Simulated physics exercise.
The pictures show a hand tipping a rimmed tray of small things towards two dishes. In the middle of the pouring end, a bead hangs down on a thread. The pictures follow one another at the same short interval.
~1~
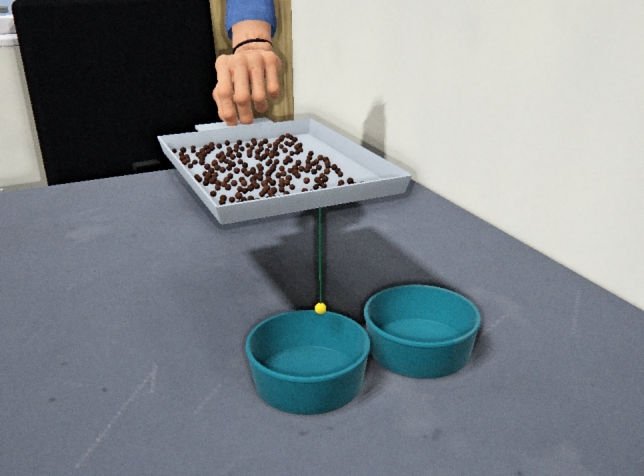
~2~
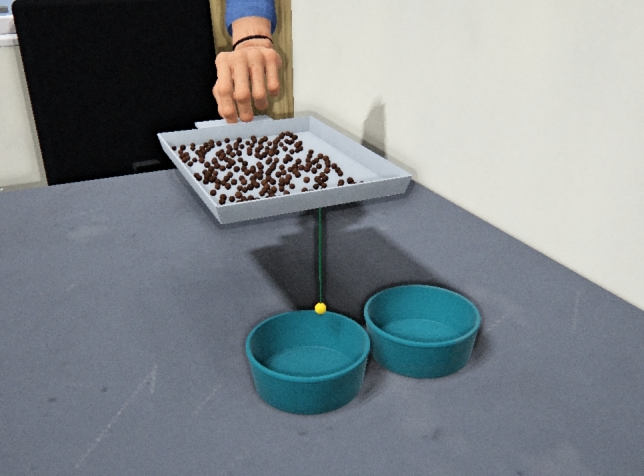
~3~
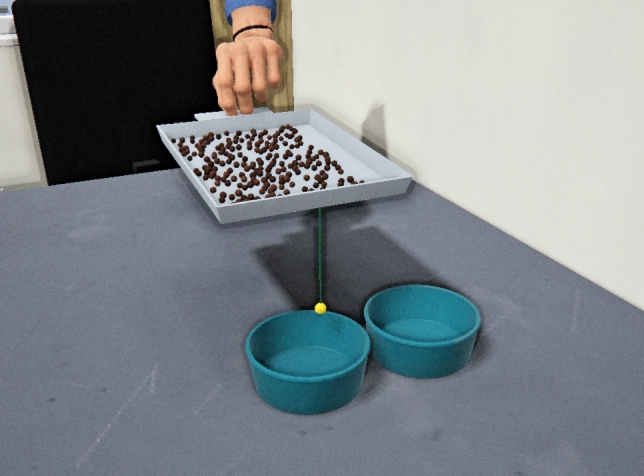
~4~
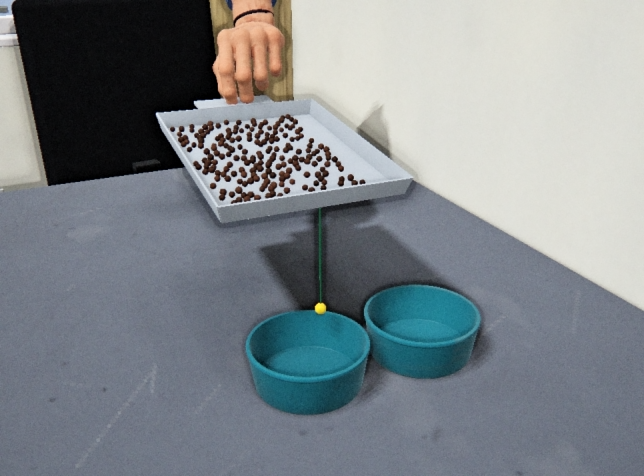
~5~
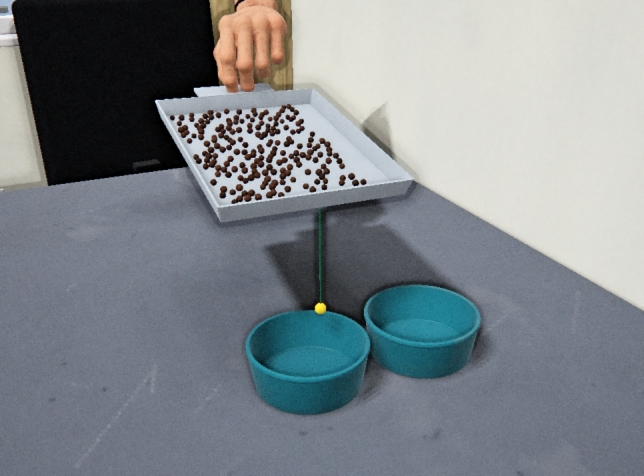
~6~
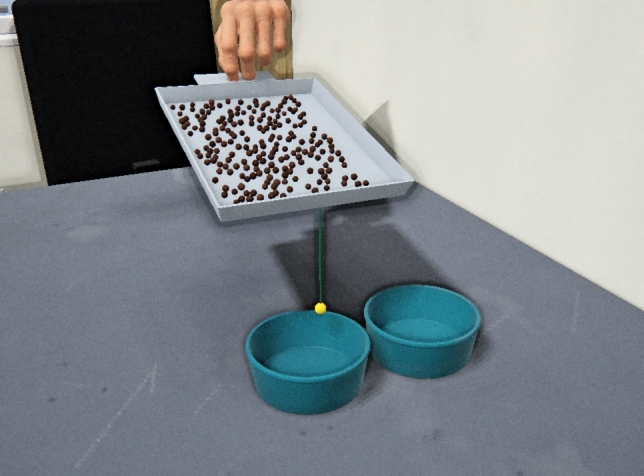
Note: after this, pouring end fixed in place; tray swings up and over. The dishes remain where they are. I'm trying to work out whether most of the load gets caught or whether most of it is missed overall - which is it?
Most of it gets caught.
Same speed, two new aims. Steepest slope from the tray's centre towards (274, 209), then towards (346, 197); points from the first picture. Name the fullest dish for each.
Outcome by order - one: Left side; two: Right side.
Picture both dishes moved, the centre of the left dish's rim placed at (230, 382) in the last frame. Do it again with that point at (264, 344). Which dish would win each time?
One: The right-side dish. Two: The right-side dish.
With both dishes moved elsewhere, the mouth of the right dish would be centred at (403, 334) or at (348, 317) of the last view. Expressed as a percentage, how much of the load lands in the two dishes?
It works out to 90 percent and then 40 percent.
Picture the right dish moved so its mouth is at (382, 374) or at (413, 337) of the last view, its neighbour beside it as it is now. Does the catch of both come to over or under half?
Well, a minority share the first time and a majority share the next.
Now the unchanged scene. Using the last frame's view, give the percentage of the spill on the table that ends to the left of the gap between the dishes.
Looks like close to 30 per cent of it.
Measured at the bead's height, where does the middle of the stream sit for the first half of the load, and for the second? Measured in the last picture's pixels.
The first part passes (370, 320); everything after passes (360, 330).
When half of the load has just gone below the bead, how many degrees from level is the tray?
100 degrees.
Soon after the last picture, tray tipped steeply; nearly all on the tray; a stray few in the right dish.
A little later, tray tipped right over; about a quarter on the tray; a small part in the left dish; about a quarter in the right dish; a small part outside both; about half in the air.
Later still, tray tipped past a quarter turn; about half in the left dish; about a third in the right dish; about a quarter outside both.
At rest, tray tipped past a quarter turn; about half in the left dish; about a third in the right dish; about a quarter outside both.
